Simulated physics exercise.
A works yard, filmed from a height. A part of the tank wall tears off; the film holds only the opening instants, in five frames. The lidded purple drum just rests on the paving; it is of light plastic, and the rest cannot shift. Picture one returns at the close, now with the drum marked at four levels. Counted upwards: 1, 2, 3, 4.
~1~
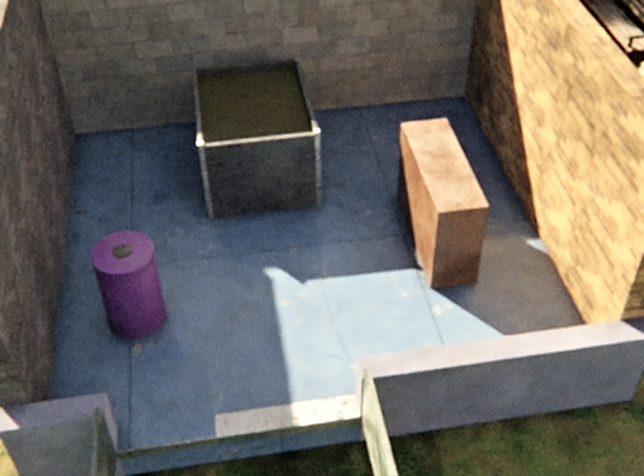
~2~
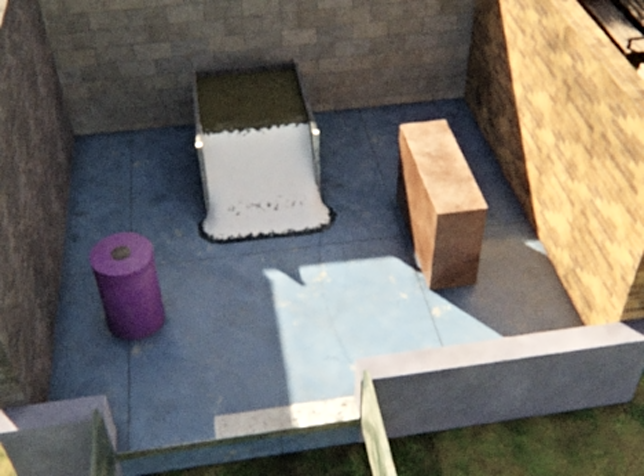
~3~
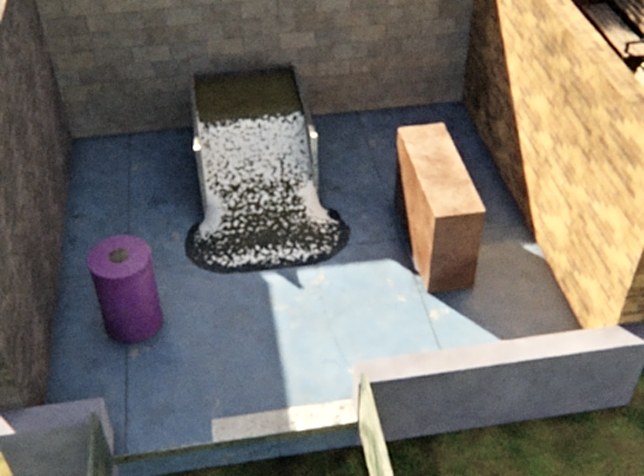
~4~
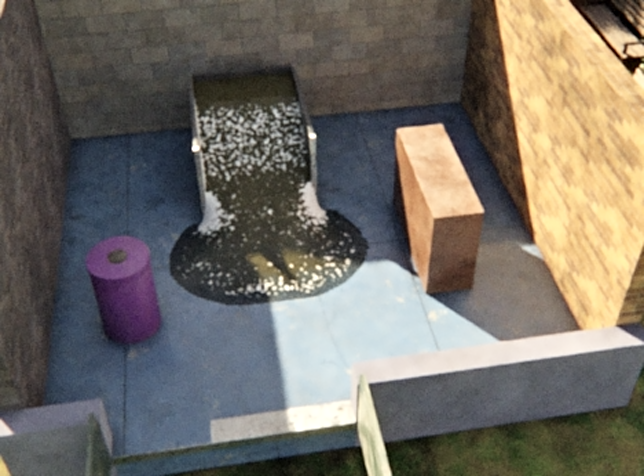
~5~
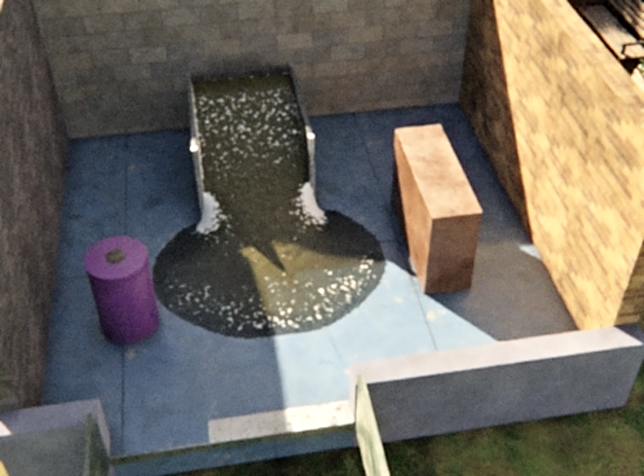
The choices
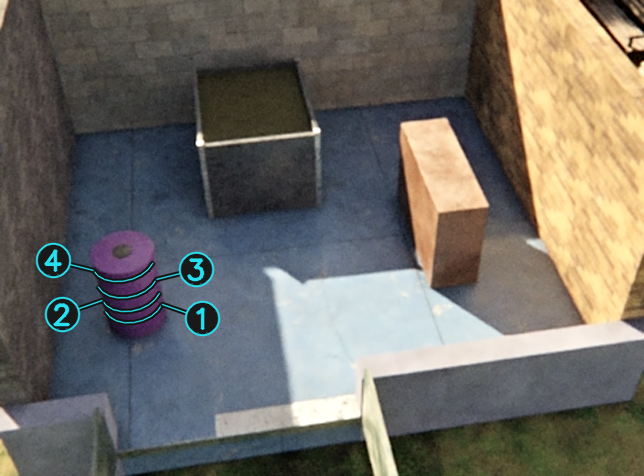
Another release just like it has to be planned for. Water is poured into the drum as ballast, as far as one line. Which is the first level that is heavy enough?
The limit is 1.
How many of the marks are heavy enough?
All of the four.
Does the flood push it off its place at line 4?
No, that is safe.
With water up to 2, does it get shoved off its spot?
No, that is safe.
On the marked copy, 1 at (133, 322); 2 at (130, 311); 3 at (127, 297); 4 at (122, 281); from the bottom up 1, 2, 3, 4.
For line 1, it does not move.
For line 2, it does not move.
For line 3, it does not move.
For line 4, it does not move.
